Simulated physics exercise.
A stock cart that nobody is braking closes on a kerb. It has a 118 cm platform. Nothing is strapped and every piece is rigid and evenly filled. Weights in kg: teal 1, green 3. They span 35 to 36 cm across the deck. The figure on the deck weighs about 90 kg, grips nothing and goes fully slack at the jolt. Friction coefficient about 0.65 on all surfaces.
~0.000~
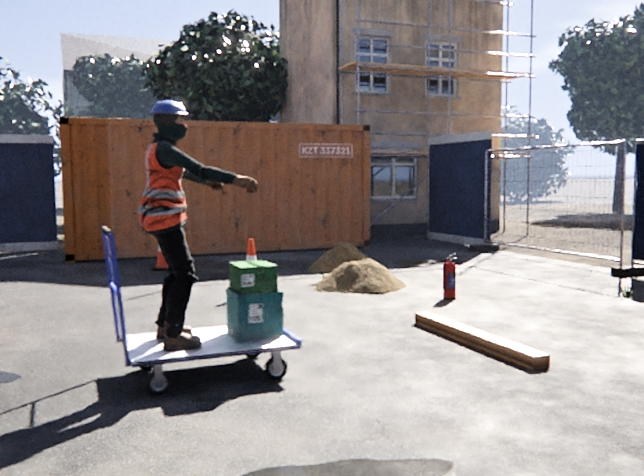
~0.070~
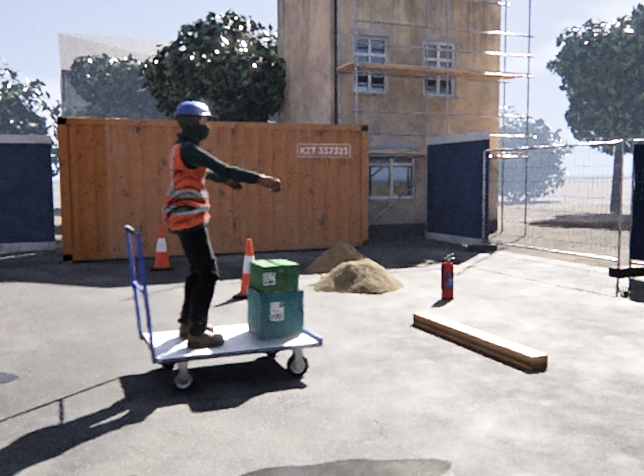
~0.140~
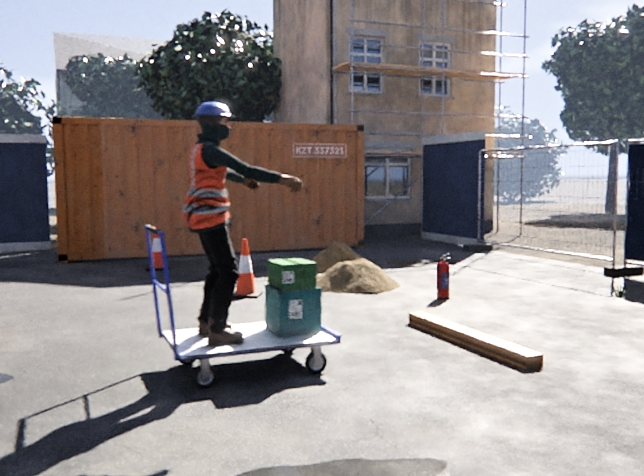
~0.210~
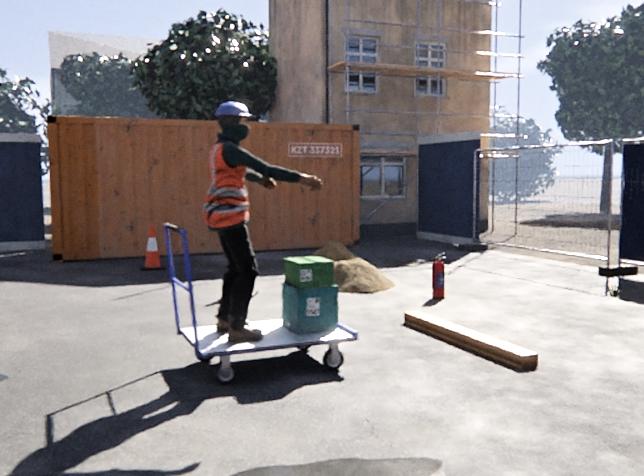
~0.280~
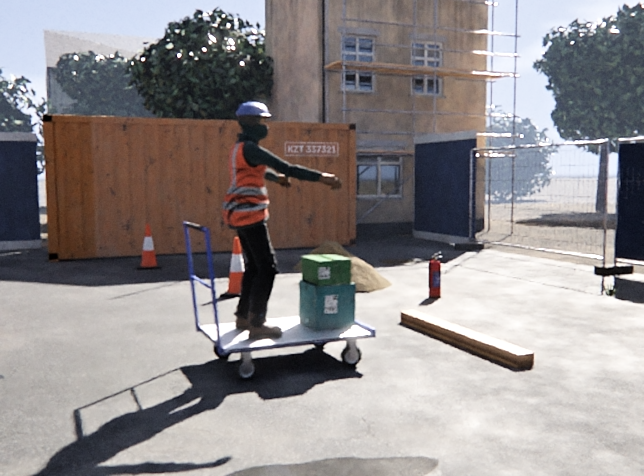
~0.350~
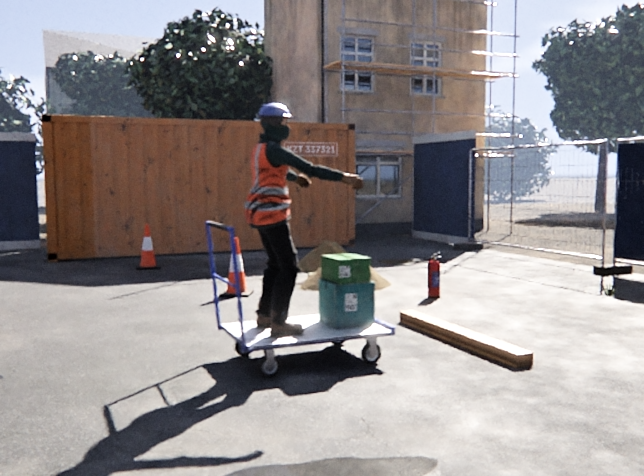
A worker in a blue helmet and orange vest stood on a flat cart behind two stacked green boxes, arms stretched forward, as it rolled steadily right across the yard past traffic cones.
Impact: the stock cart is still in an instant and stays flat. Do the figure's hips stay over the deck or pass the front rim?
The figure's hips go over the front rim at this speed.
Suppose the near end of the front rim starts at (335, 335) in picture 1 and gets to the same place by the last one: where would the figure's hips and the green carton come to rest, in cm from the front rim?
Then hips 50 behind, green 60 past.
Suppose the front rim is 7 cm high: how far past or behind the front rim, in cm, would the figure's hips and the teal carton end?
Then hips 20 past, teal 20 behind.
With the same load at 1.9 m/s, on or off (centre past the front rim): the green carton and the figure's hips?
In that case green off, hips on.
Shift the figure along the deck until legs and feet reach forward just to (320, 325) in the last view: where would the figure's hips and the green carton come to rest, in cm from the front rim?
In that case hips 180 past, green 90 past.
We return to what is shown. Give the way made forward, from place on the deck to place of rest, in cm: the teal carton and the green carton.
Teal 50, green 140.
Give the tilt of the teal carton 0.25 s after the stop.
About 60°.
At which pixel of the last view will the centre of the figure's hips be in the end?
Near (531, 305).
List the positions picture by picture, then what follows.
In the first frame, hips (163, 216), green carton (253, 276), rim corner (300, 344); 180 cm short of the stop.
In the second frame, hips (186, 215), green carton (274, 275), rim corner (321, 341); 161 cm short of the stop.
In the third frame, hips (206, 214), green carton (292, 274), rim corner (339, 339); 143 cm short of the stop.
In the fourth frame, hips (226, 213), green carton (309, 272), rim corner (357, 336); 125 cm short of the stop.
In the fifth frame, hips (245, 212), green carton (326, 269), rim corner (374, 333); 106 cm short of the stop.
In the sixth frame, hips (267, 211), green carton (346, 268), rim corner (394, 330); 88 cm short of the stop. Speed about 2.6 m/s.
Impact comes at 0.68 s.
After 1.23 s the figure's hips are 4 cm past the rim, near (464, 222) in the last picture's view.
After 1.68 s the figure's hips are 70 cm past the rim, near (521, 303) in the last picture's view.
Final state at 4.2 s, past the rim, teal carton, green carton and the figure's hips; nothing is left behind it.
